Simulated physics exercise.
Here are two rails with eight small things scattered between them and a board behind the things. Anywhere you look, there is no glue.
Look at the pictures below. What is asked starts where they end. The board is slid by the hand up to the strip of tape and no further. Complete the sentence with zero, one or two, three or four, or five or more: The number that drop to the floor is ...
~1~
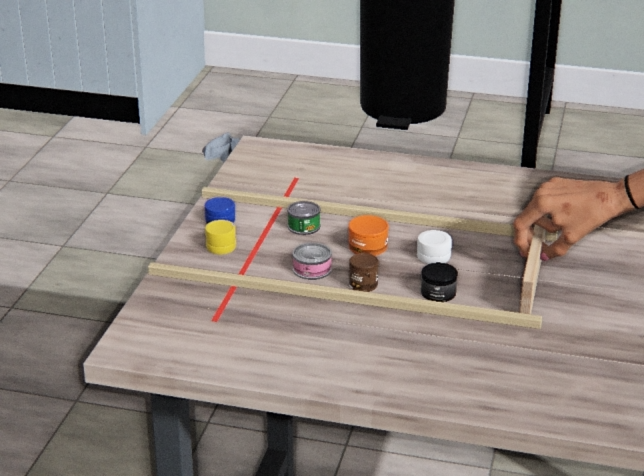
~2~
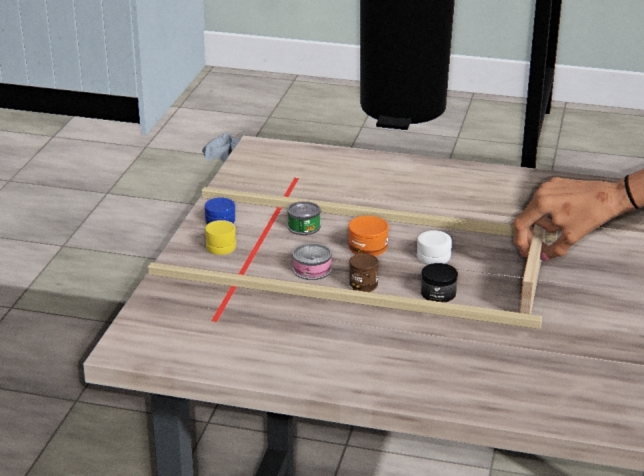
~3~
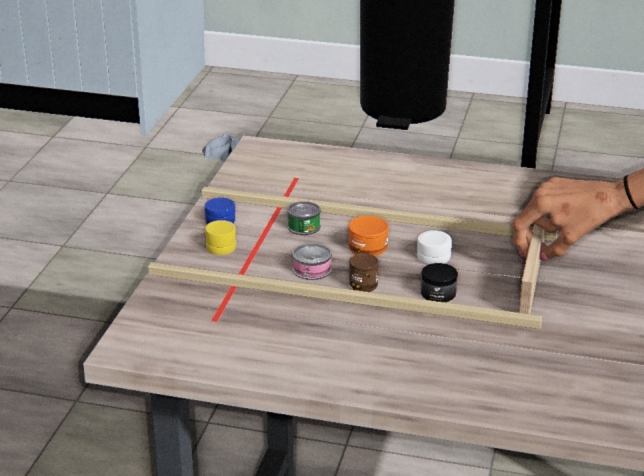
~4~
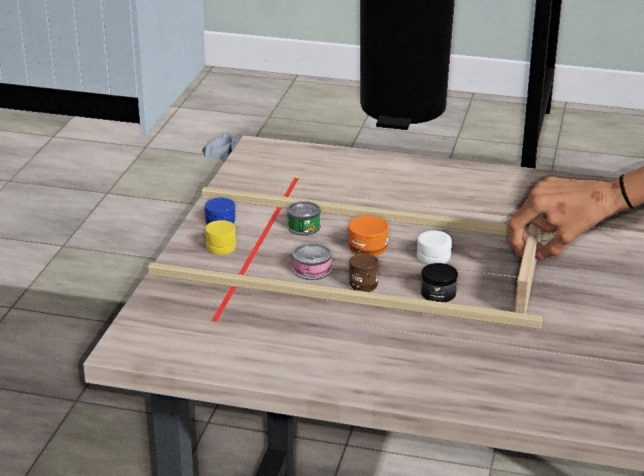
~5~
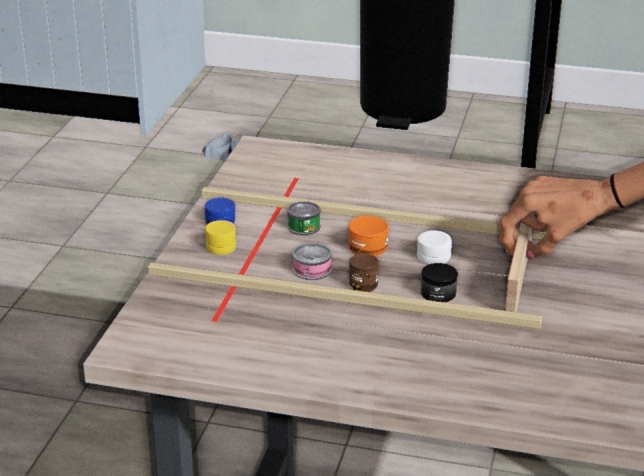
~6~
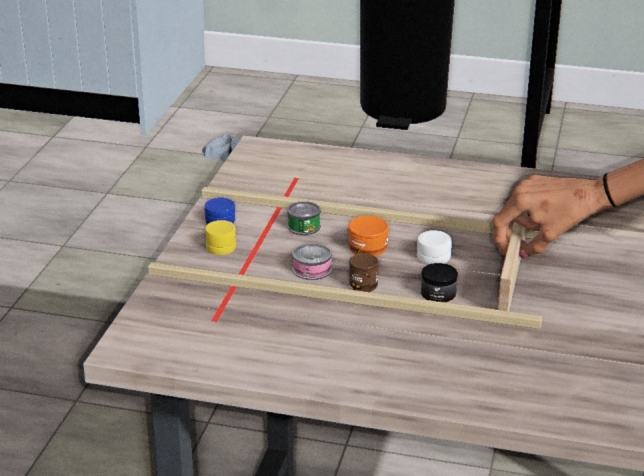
The number that drop to the floor is zero.
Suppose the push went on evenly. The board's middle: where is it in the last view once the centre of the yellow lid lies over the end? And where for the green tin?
Approx. (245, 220) / approx. (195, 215) for the other.
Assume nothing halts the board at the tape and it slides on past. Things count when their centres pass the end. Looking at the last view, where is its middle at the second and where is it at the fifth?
The middle is near (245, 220) first and near (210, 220) after.
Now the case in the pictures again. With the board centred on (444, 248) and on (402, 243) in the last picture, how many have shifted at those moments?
Moved so far: 2, then 4.
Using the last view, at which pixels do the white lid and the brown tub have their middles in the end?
In the last picture, roughly (249, 225) and (200, 257).
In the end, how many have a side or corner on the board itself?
Number in contact with it: 3.
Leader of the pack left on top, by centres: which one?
The foremost one is the blue lid.
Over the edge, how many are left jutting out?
The total here is 1.
Soon after, none off yet; blue lid at rest near (220, 212); yellow lid at rest near (221, 238); green tin at rest near (304, 218).
At rest, the number that fall off is zero.
